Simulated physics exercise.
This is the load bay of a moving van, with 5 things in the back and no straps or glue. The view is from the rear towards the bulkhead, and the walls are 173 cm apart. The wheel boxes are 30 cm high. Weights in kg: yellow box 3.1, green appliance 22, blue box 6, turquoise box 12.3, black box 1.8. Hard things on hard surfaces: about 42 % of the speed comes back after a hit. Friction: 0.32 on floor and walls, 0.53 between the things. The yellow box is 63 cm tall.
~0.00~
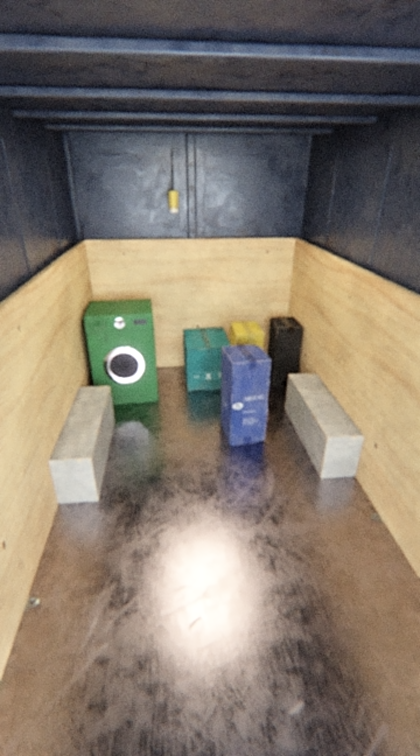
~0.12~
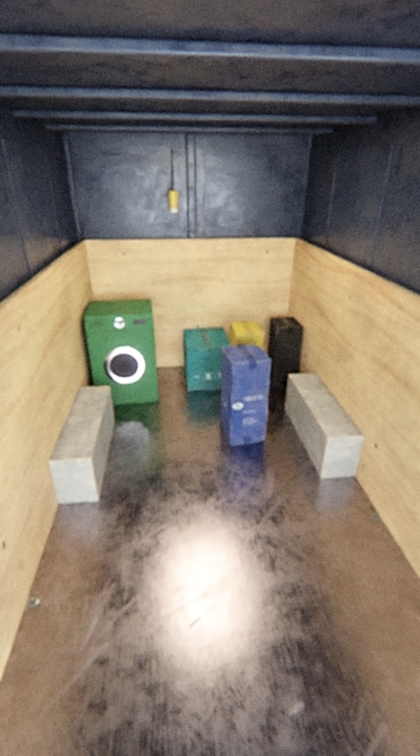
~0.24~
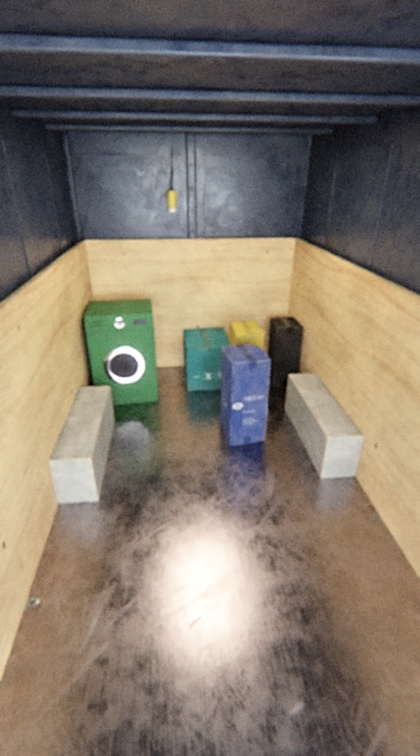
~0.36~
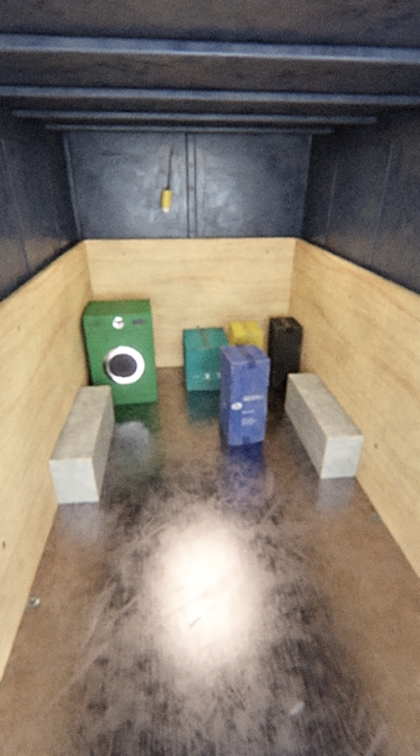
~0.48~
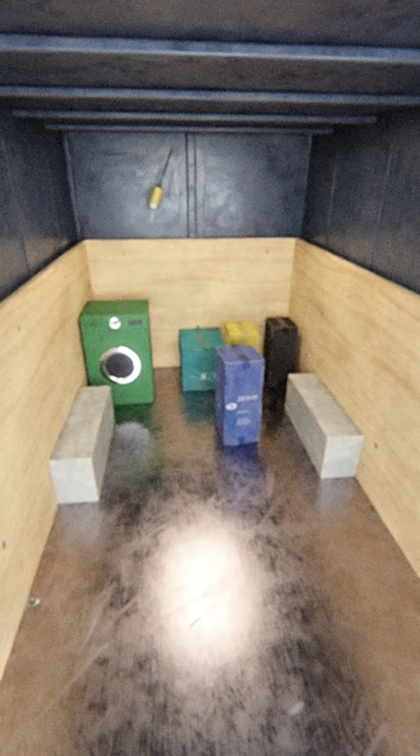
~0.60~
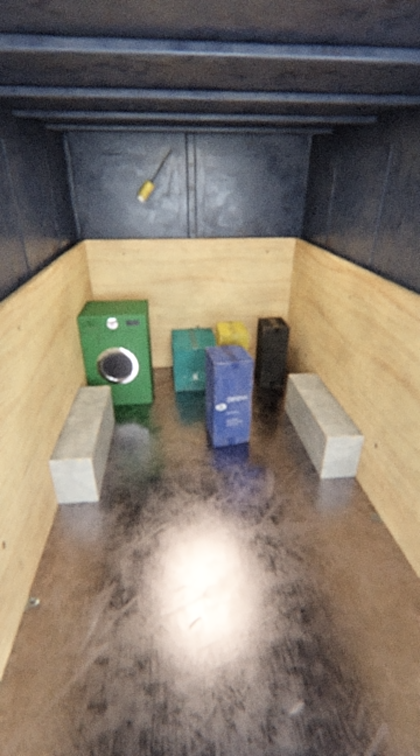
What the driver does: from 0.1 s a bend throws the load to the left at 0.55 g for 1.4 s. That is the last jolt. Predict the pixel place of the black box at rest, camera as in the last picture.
Resting place of the black box: (211, 355).
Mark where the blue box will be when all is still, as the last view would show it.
At about (127, 402).
Around 0.80 s, push 0.55 g left; black box shifted 29 cm near (250, 353); yellow box shifted 29 cm; blue box shifted 29 cm.
Around 1.00 s, push 0.55 g left; black box shifted 56 cm near (218, 354); yellow box at 14° to upright; blue box shifted 57 cm.
Finally (2.1 s), not toppled but over 15 cm from the start, yellow box, blue box, turquoise box and black box; green appliance still in place (within 15 cm). Final places as that camera would see them, black box near (211, 355).
